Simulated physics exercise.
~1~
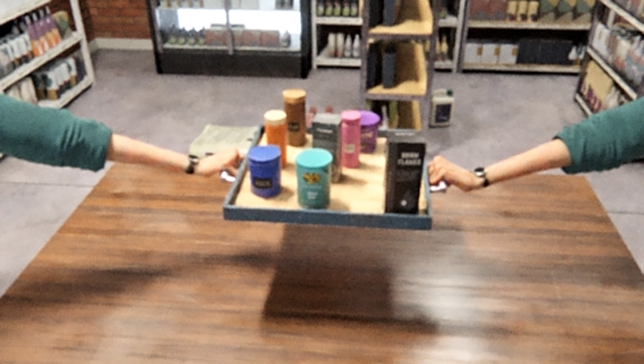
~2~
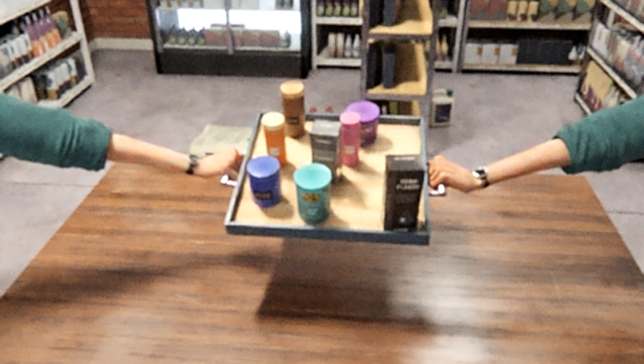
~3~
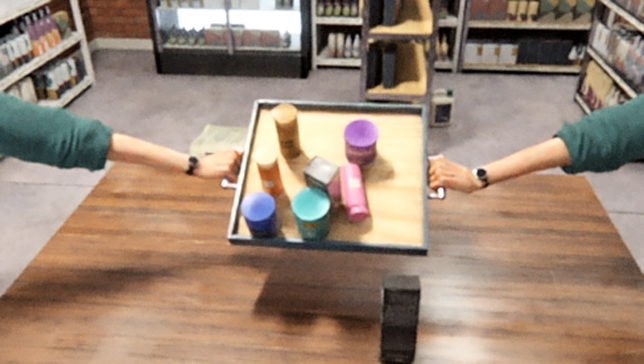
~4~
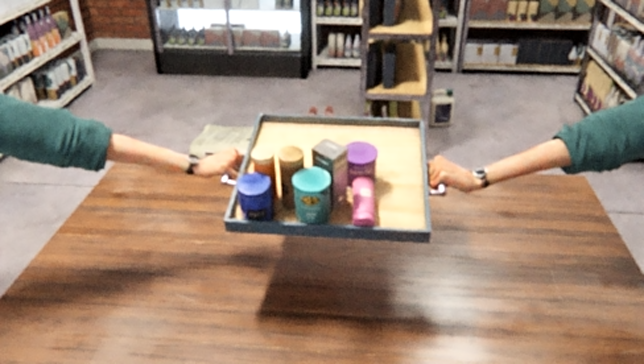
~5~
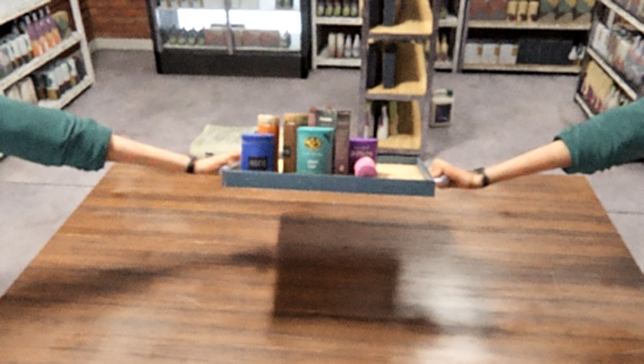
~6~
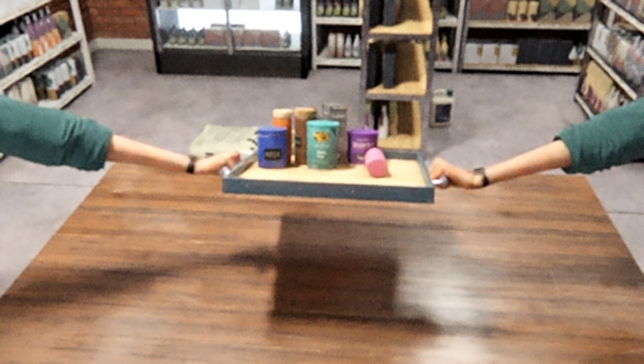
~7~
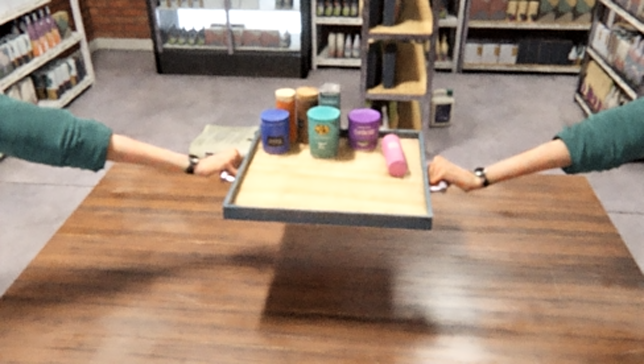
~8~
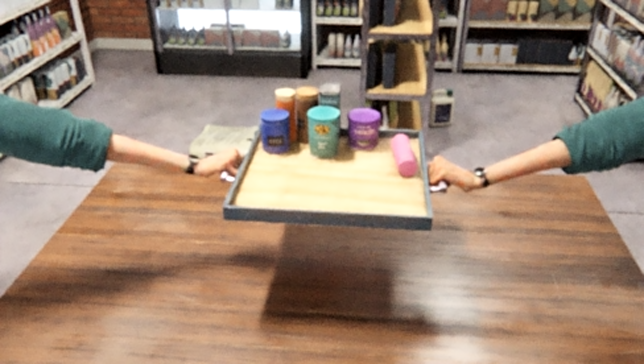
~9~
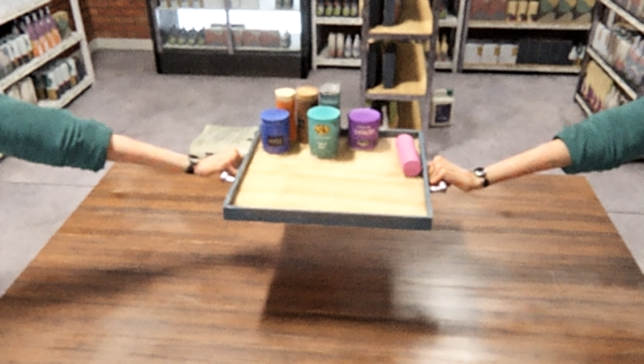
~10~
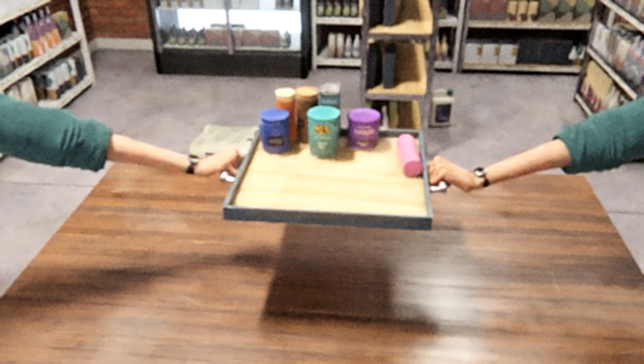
A tray of colourful jars, tins and cartons, held by two hands above a wooden table, tipped toward the viewer, dropping the black carton and toppling the pink shaker, then tilted away and levelled with the shaker lying at the right.
